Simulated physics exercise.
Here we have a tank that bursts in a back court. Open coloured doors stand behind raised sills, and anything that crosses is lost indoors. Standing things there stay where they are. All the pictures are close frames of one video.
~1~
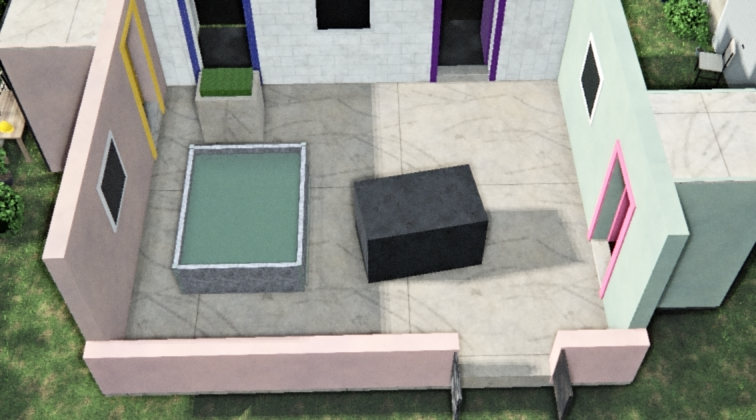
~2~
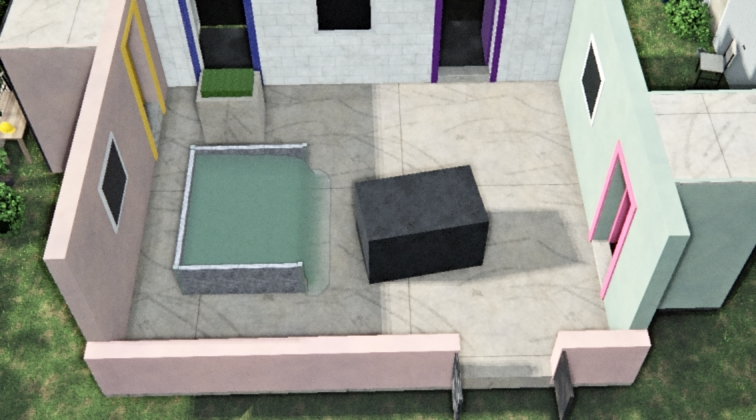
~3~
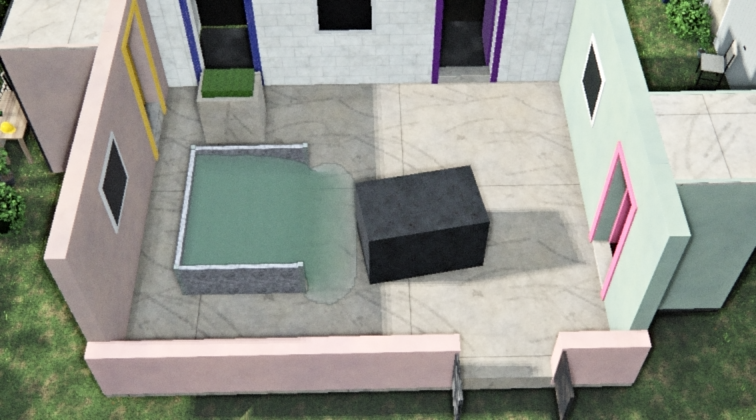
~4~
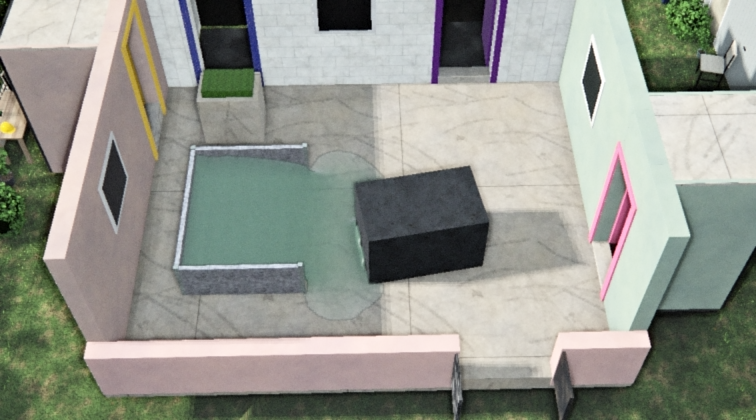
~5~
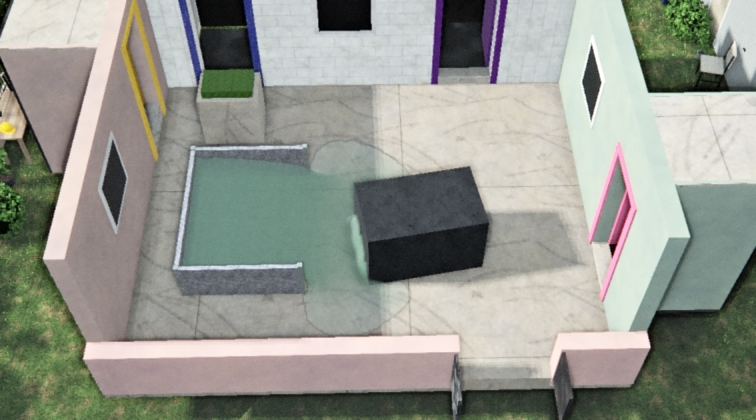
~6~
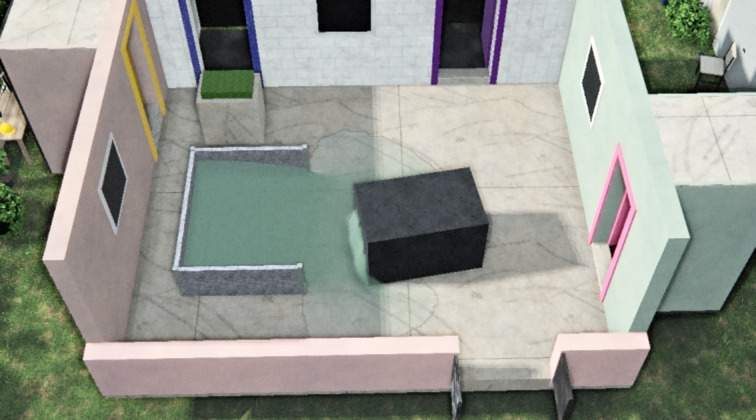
In this clip, a rectangular tank of green water stands in a walled court beside a dark block; its right side opens and water pours out rightward, reaching the block and spreading thinly across the paving around its left end.
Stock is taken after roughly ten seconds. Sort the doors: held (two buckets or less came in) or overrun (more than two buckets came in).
Sorted: Pink door overrun, purple door held, blue door held, yellow door held.
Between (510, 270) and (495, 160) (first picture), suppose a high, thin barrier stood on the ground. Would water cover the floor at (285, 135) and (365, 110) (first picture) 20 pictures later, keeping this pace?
Not wet, soaked.
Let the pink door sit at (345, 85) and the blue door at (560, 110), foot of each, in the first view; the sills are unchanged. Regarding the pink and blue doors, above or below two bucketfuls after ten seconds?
What you'd see: The pink door stays within the limit and the blue door tops the limit.
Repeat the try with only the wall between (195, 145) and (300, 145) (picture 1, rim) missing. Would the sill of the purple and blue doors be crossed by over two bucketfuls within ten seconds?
Note - purple door: Short of the mark, blue door: Past the mark.
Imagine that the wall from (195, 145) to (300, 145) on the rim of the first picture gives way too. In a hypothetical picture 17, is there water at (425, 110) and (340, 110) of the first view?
Going through them in order, the first ends up waterlogged and the second waterlogged.
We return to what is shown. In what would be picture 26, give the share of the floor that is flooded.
Share estimate: About 70 per cent.
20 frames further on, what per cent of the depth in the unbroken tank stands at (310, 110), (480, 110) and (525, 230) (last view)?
First spot 2 %, second 8 %, third 2 %.
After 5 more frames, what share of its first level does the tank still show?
It comes to some 46 percent.
A moment on, water covers 35 % of the floor; the pink door not reached, the purple door not reached, the blue door not reached, the yellow door not reached.
Next, water covers 55 % of the floor; the pink door not reached, the purple door wet at the sill, nothing in, the blue door not reached, the yellow door not reached.
Then, water covers 70 % of the floor; the pink door under two buckets in, the purple door wet at the sill, nothing in, the blue door not reached, the yellow door not reached.
Later, water covers 80 % of the floor; the pink door over two buckets in, the purple door under two buckets in, the blue door not reached, the yellow door not reached.
In the end, water covers 95 % of the floor; the pink door over two buckets in, the purple door under two buckets in, the blue door wet at the sill, nothing in, the yellow door wet at the sill, nothing in.
